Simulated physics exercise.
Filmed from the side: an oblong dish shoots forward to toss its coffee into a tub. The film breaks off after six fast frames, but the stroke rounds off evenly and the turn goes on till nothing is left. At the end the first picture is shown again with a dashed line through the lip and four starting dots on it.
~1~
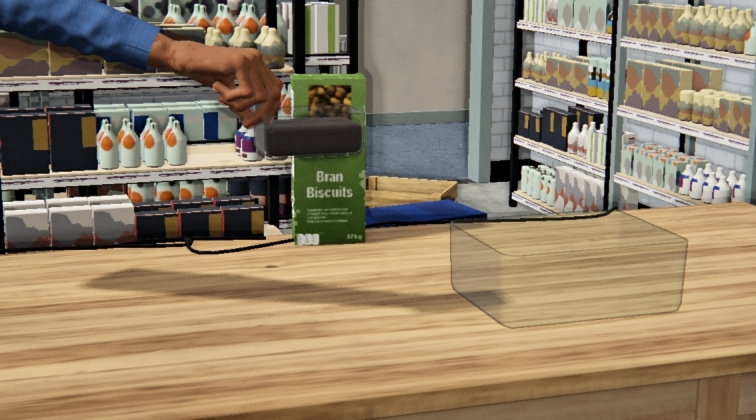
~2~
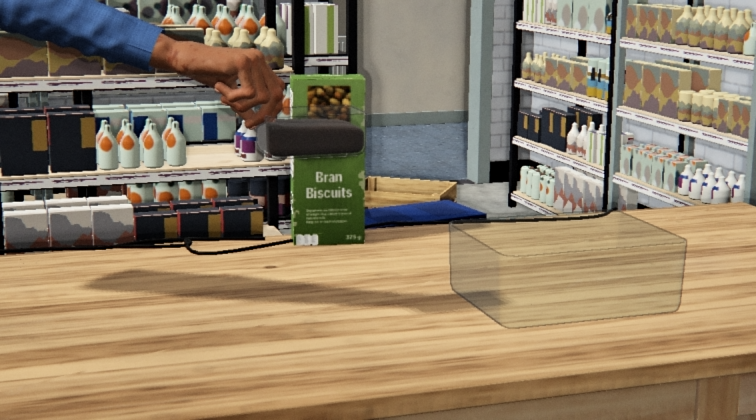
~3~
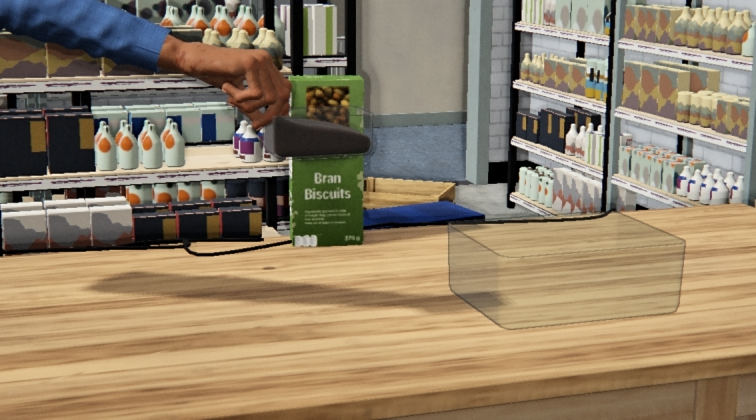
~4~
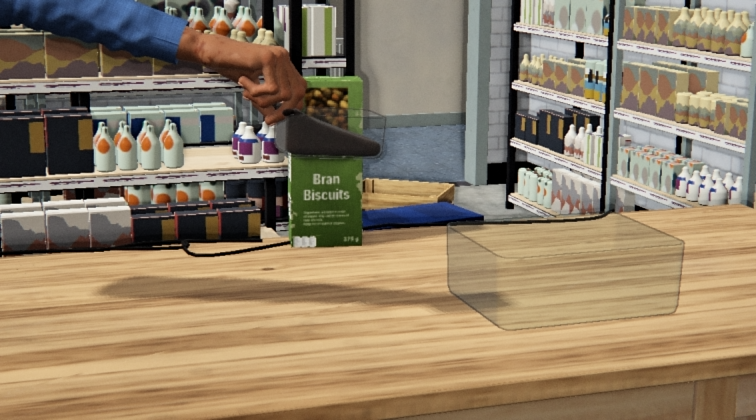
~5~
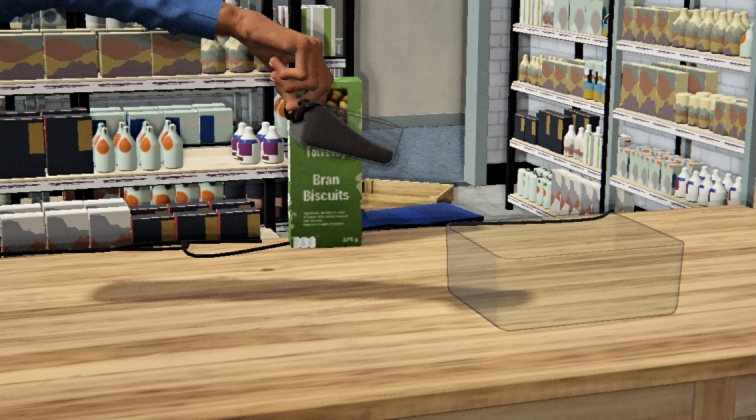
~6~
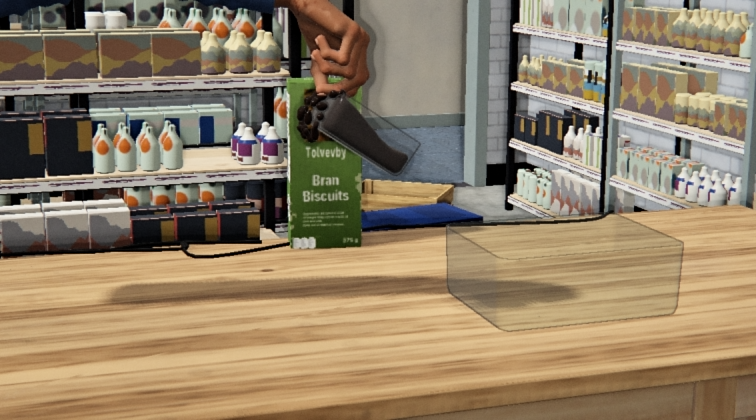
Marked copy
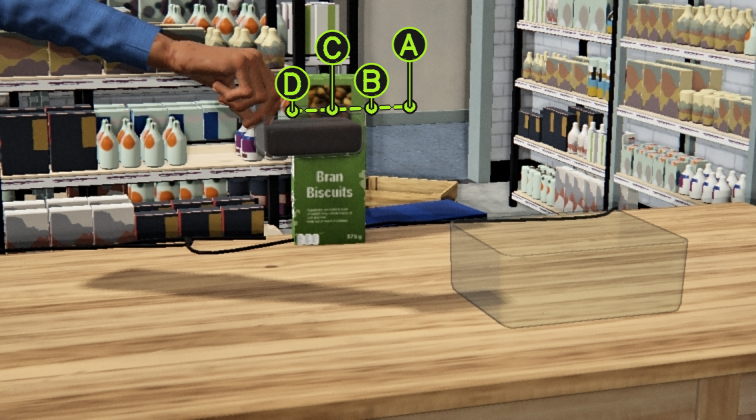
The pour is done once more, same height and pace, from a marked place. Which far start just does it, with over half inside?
I would pick place D.
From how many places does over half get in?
All four.
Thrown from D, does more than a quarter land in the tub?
Yes.
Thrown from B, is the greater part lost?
No.
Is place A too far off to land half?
No.
In lime, A at (409, 106); B at (371, 108); C at (332, 109); D at (292, 111).
For place A, about 87 % lands in the tub, 8 % falls short and 5 % goes beside or beyond.
For place B, about 74 % lands in the tub, 9 % falls short and 18 % goes beside or beyond.
For place C, about 78 % lands in the tub, 11 % falls short and 11 % goes beside or beyond.
For place D, about 71 % lands in the tub, 22 % falls short and 7 % goes beside or beyond.
